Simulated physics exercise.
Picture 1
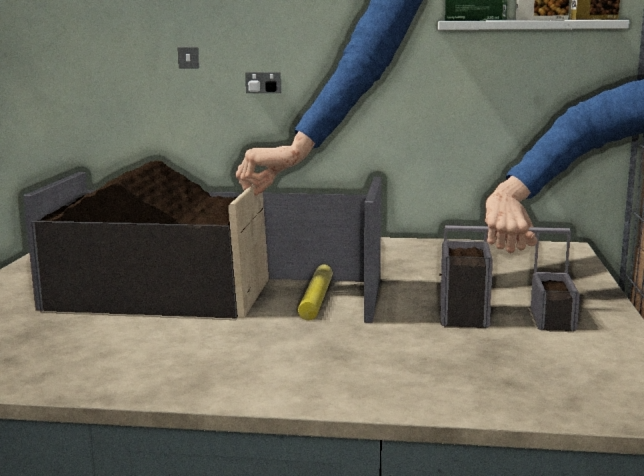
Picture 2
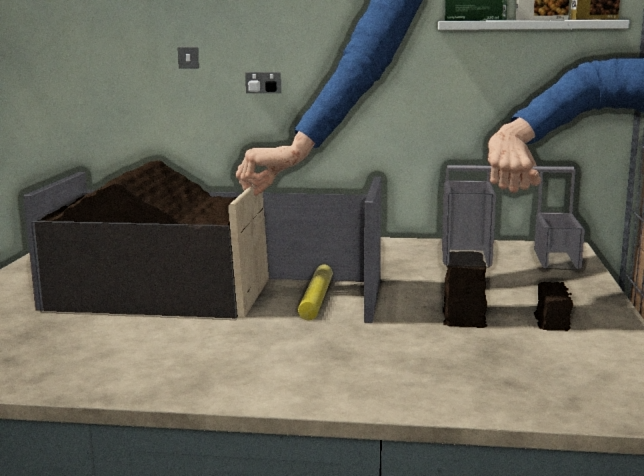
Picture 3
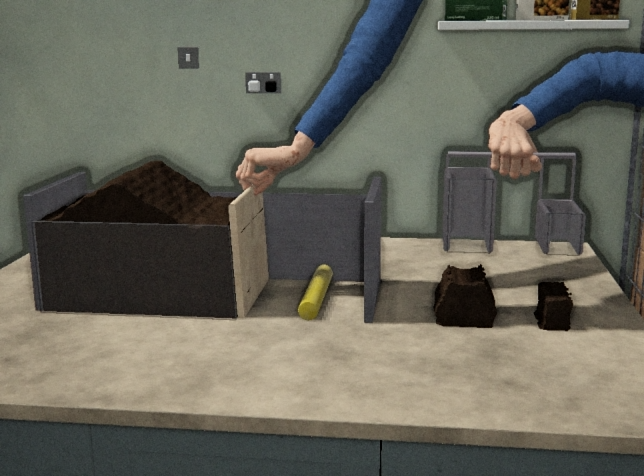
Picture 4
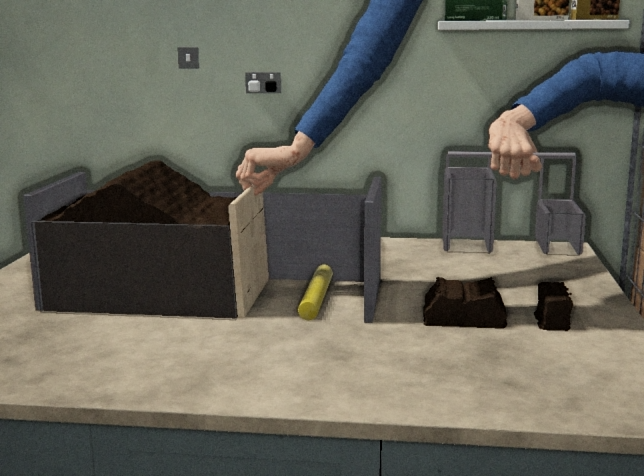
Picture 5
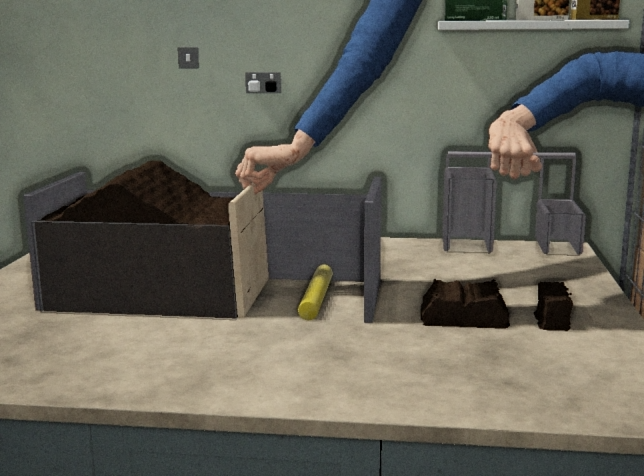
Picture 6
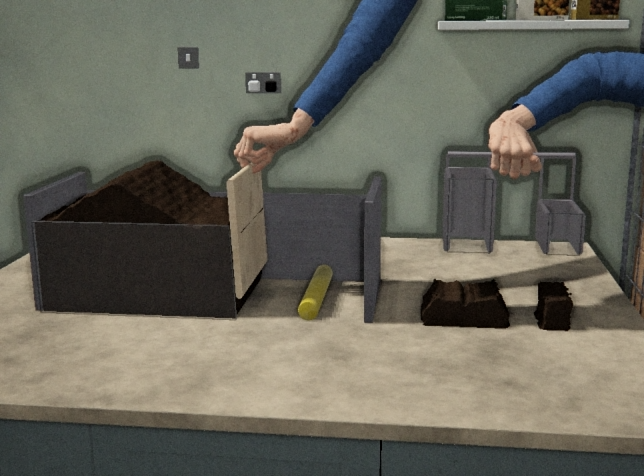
Two grey moulds lift off dark blocks, the taller block slumps, and a hand raises the board.
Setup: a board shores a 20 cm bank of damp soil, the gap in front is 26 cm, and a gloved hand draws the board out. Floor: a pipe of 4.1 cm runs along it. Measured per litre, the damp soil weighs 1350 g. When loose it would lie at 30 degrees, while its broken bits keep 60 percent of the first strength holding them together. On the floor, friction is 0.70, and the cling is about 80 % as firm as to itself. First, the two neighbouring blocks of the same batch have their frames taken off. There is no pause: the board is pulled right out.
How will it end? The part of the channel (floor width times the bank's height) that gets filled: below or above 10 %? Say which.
The answer is above.
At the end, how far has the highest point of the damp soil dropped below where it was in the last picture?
I'd put it at close to 2.5 cm.
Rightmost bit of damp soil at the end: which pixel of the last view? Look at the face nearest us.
It shows up near (295, 303) in the last picture.
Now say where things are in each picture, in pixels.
In the first frame, top of the board at (229, 225), not yet moved; top of the damp soil at (114, 182); blocks stand 13 cm, 6.6 cm (left to right).
In the second frame, top of the board at (229, 225), not yet moved; top of the damp soil at (114, 182); blocks stand 13 cm, 6.6 cm (left to right).
In the third frame, top of the board at (229, 225), not yet moved; top of the damp soil at (114, 182); blocks stand 9.5 cm, 6.6 cm (left to right).
In the fourth frame, top of the board at (229, 225), not yet moved; top of the damp soil at (114, 182); blocks stand 6.9 cm, 6.6 cm (left to right).
In the fifth frame, top of the board at (229, 223), moved 3 mm; top of the damp soil at (114, 182); blocks stand 6.4 cm, 6.6 cm (left to right).
In the sixth frame, top of the board at (227, 201), moved 4.9 cm; top of the damp soil at (114, 182); blocks stand 6.4 cm, 6.6 cm (left to right).
Then, 0.22 s after the last picture, the face still stands, with nothing on top of the pipe; the channel is 0 % full.
Then, 0.48 s after the last picture, the fallen stuff reaches 18 % of the way across, with nothing on top of the pipe; the channel is 9 % full.
Then, 0.74 s after the last picture, the fallen stuff reaches 43 % of the way across, with nothing on top of the pipe; the channel is 16 % full.
Then, 0.99 s after the last picture, the fallen stuff reaches 46 % of the way across, with nothing on top of the pipe; the channel is 16 % full.
Then, 1.03 s after the last picture, at the end, the fallen stuff reaches 46 % of the way across, with nothing on top of the pipe; the channel is 16 % full.
